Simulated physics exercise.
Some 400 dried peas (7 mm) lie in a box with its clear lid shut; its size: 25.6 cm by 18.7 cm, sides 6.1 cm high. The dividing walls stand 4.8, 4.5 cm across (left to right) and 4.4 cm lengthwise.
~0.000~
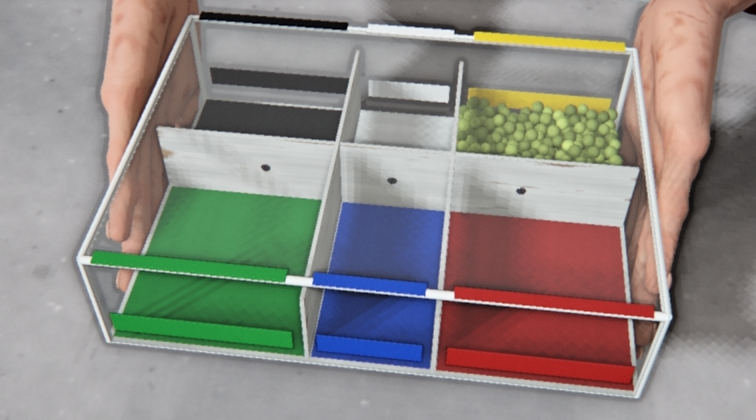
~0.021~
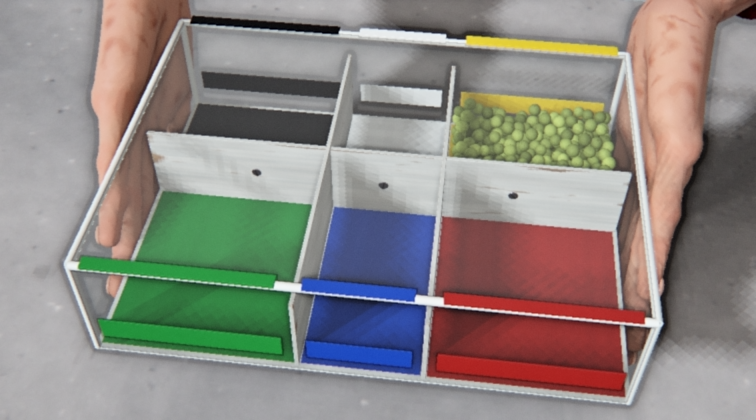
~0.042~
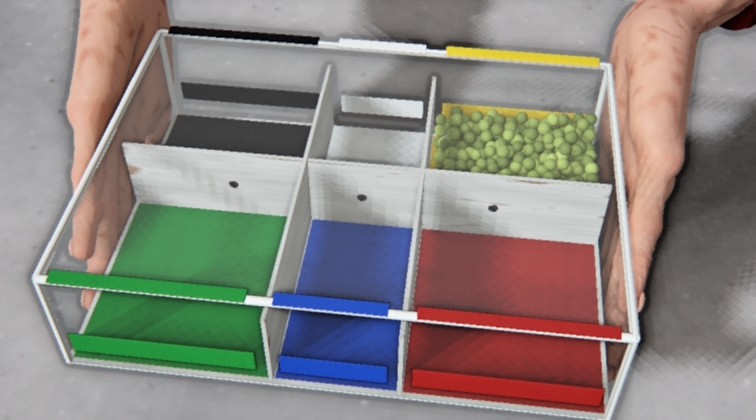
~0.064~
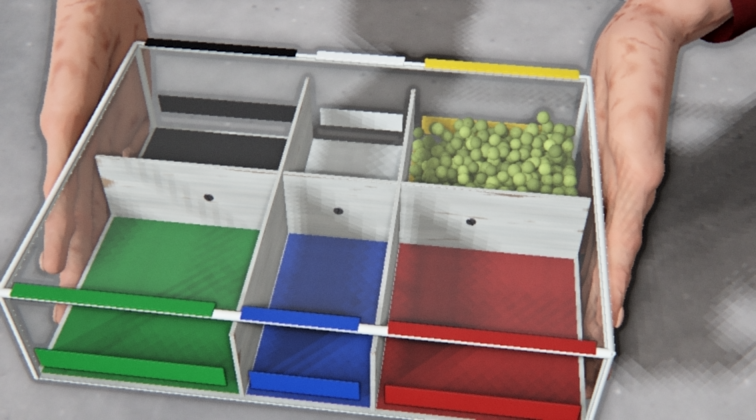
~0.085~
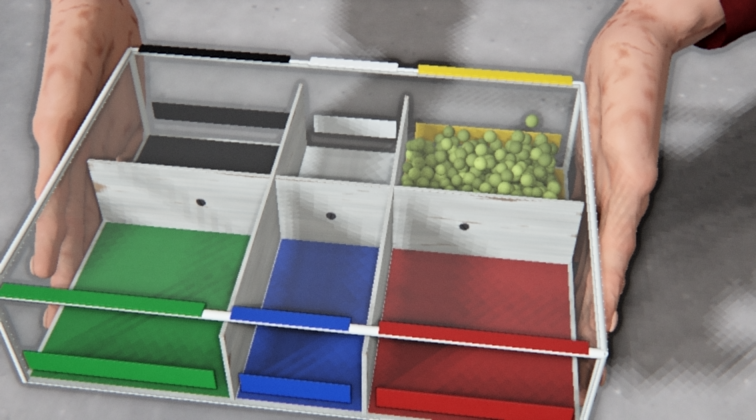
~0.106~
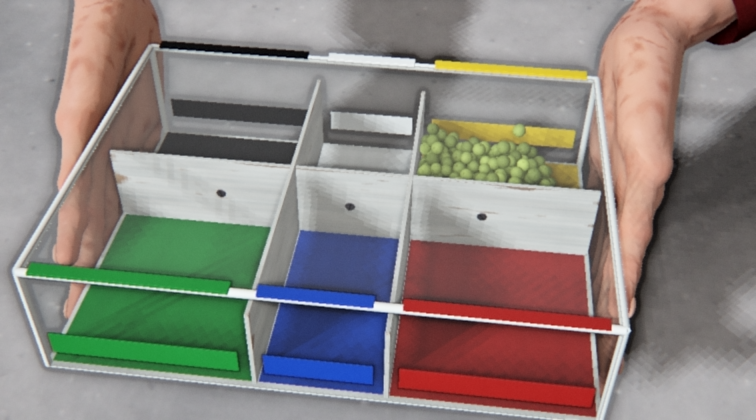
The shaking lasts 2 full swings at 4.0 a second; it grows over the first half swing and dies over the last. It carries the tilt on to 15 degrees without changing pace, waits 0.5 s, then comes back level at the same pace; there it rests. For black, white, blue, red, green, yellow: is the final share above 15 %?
Black below, white below, blue below, red below, green below, yellow above.
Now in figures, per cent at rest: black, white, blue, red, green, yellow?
Black 0; white 0; blue 5; red 0; green 0; yellow 95.
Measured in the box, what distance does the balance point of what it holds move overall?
About 1.0 cm.
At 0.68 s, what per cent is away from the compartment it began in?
Roughly 5 per cent.
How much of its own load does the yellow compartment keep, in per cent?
About 90 per cent.
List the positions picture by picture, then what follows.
In the first frame, box at (367, 296); tilt 0 degrees; moved 0.0 cm; yellow 100 %.
In the second frame, box at (356, 302); tilt 0 degrees; moved 0.6 cm.
In the third frame, box at (328, 317); tilt 1 degrees; moved 2.1 cm.
In the fourth frame, box at (298, 331); tilt 2 degrees; moved 3.6 cm.
In the fifth frame, box at (288, 332); tilt 4 degrees; moved 4.1 cm.
In the sixth frame, box at (313, 310); tilt 6 degrees; moved 2.9 cm; low side back; yellow 100 %. It turns about 120 degrees a second.
After 0.42 s, tilt 15 degrees; red 5 %, yellow 90 %; middle of all pieces near (581, 129).
After 0.68 s, tilt 15 degrees; yellow 95 %; middle of all pieces near (516, 182).
After 0.92 s, tilt 3 degrees; yellow 95 %; middle of all pieces near (519, 162).
After 1.14 s, tilt 0 degrees; yellow 95 %; middle of all pieces near (519, 157).
By 1.4 s all is still; black 0 %, white 0 %, blue 5 %, red 0 %, green 0 %, yellow 95 %.
